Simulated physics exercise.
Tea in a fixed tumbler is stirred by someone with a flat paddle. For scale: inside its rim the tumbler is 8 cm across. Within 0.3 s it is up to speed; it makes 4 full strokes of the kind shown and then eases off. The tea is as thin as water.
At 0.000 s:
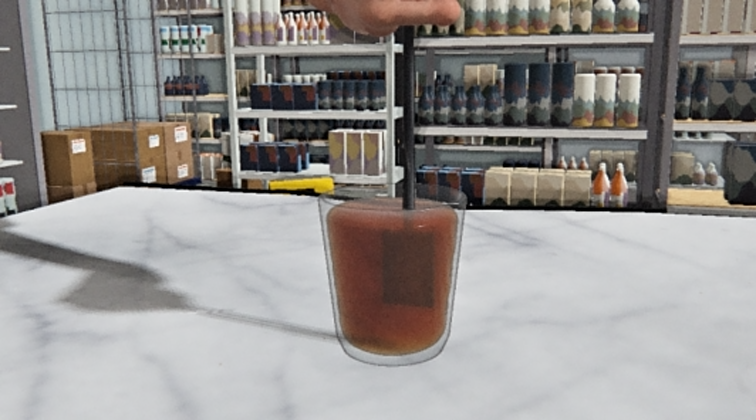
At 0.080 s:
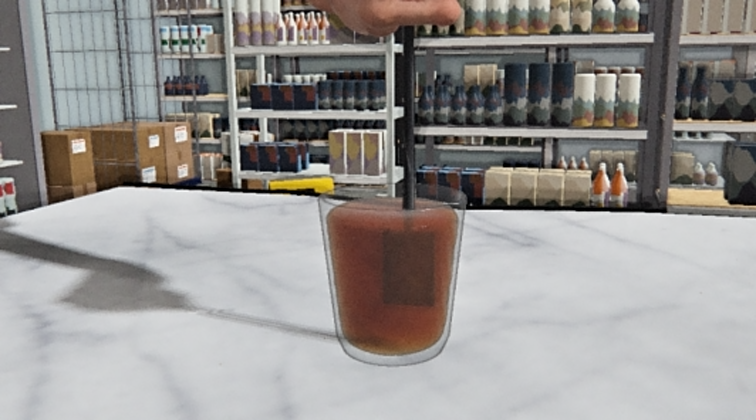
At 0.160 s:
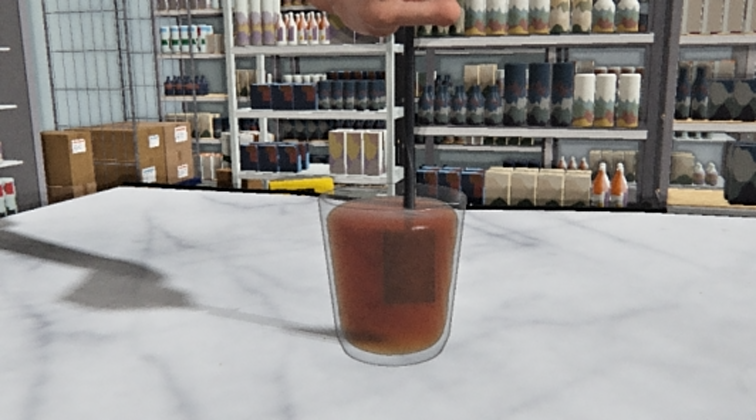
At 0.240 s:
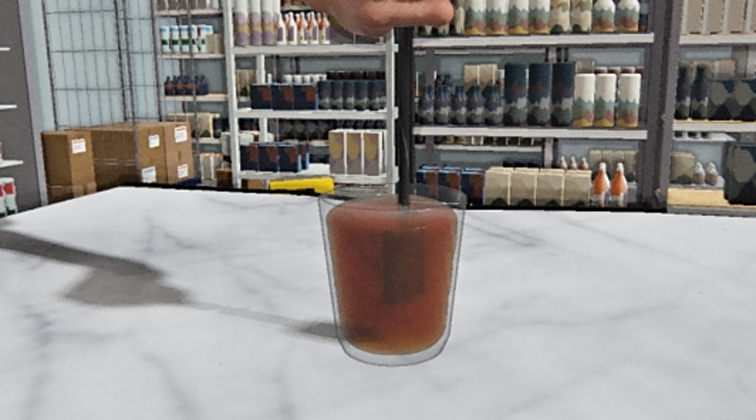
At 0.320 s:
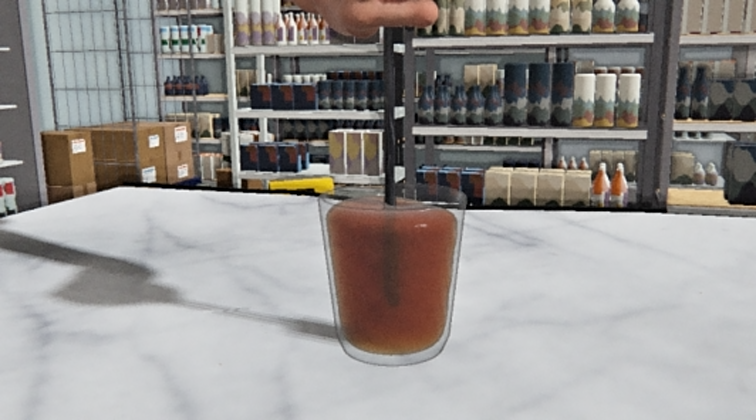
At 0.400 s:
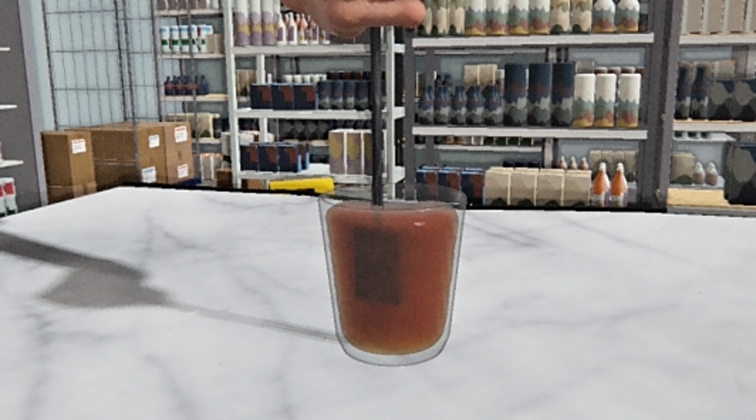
The clip opens on a clear tumbler of reddish-brown tea on a marble counter, a hand above holding a dark stem with a flat blade submerged right of centre. After barely moving, the hand slides the stem left, the blade narrowing to a thin edge, then showing broad again left of centre.
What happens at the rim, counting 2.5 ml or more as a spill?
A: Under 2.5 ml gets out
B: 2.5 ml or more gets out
Answer: A.
Then, 0.93 s in, 0 ml is over the rim.
Then, 1.47 s in, 0 ml is over the rim.
Then, 2.00 s in, 0 ml is over the rim.
Then, 2.53 s in, 0 ml is over the rim.
Finally, 0 ml is over the rim.
